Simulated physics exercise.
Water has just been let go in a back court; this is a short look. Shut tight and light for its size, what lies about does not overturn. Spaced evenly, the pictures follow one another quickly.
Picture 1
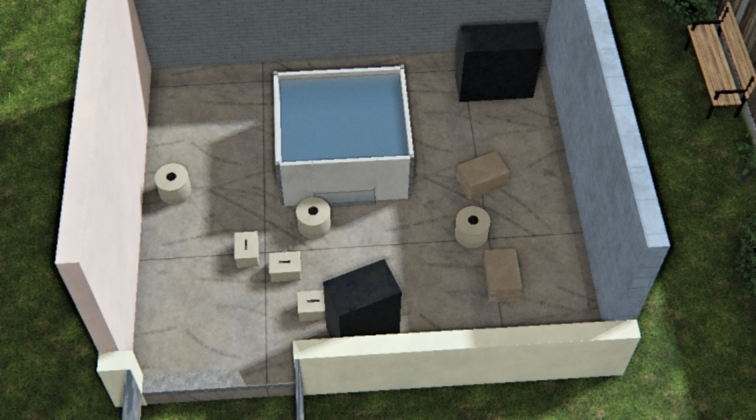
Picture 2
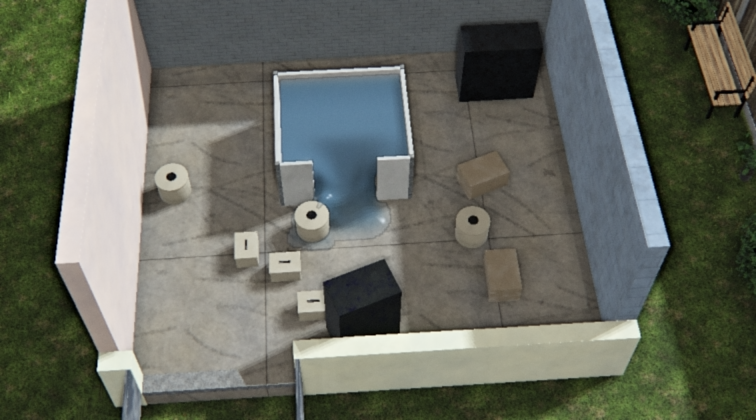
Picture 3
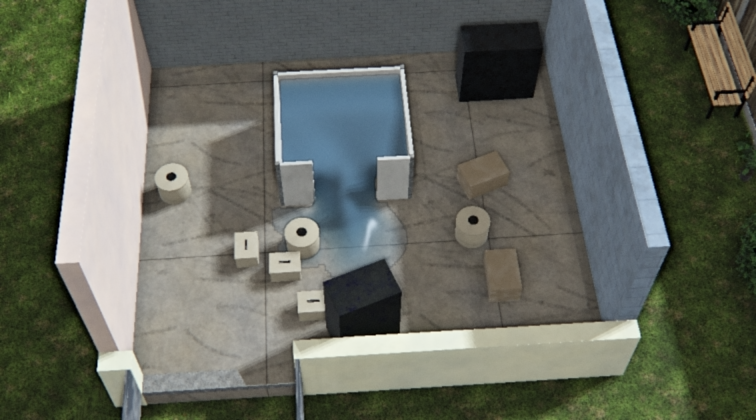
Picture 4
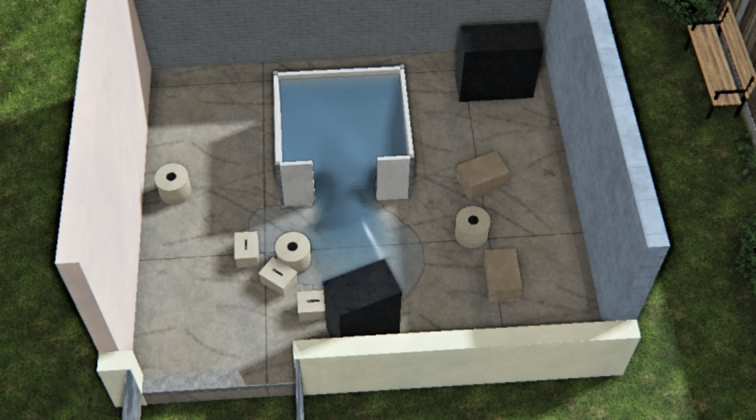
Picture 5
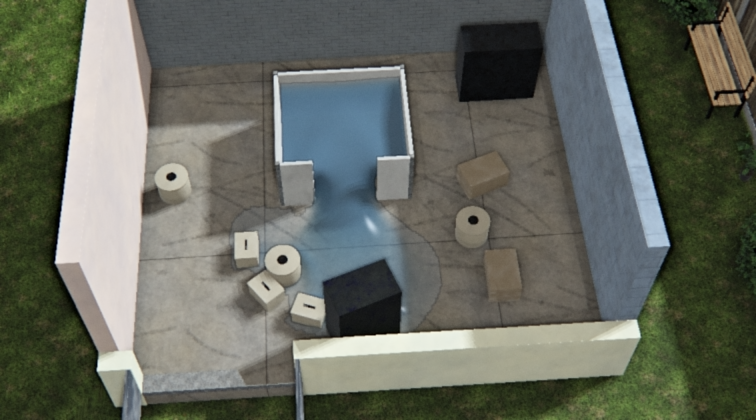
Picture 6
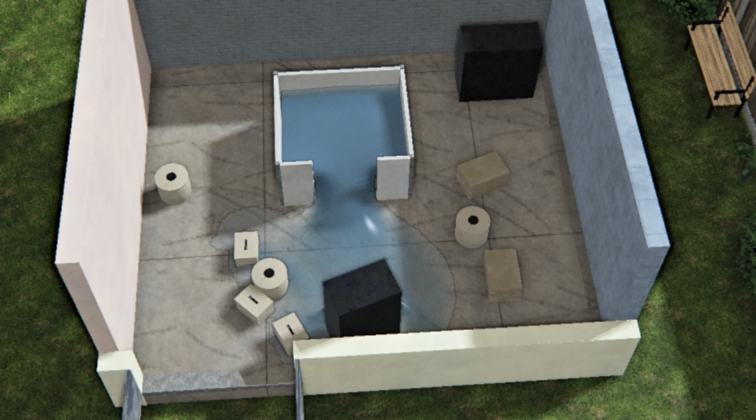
Water pours from an opened tank and pushes a tub and pale boxes across the court.
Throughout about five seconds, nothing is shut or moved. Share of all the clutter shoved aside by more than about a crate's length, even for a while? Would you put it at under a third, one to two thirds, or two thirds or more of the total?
Looks to me like between one and two in three get shifted a long way.
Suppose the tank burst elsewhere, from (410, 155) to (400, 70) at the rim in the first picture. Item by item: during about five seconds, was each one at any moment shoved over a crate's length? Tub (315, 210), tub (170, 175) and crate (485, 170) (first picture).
Same order as named: Sent that far; not sent that far; sent that far.
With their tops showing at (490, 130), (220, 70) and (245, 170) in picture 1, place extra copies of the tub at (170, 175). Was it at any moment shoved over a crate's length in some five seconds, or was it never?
Each in turn: Stays in place, stays in place, stays in place.
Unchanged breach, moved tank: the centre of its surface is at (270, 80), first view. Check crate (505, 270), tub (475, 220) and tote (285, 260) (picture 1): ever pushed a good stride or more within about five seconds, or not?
Taking them in turn: Got sent well off; kept near its start; got sent well off.
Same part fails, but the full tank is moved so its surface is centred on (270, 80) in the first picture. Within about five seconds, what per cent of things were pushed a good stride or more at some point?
I'd put it near 60 percent.
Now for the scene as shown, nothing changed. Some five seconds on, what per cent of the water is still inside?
70 %.
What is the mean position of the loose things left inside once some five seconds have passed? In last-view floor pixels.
That works out to about (367, 211) on the floor.
A moment on, 3 of 8 are well off their spots; 0 afloat.
Next, 4 of 8 are well off their spots; 0 afloat.
Later, 4 of 8 are well off their spots; 0 afloat.
In the end, 4 of 8 are well off their spots, and 5 have been at some point; 0 afloat.
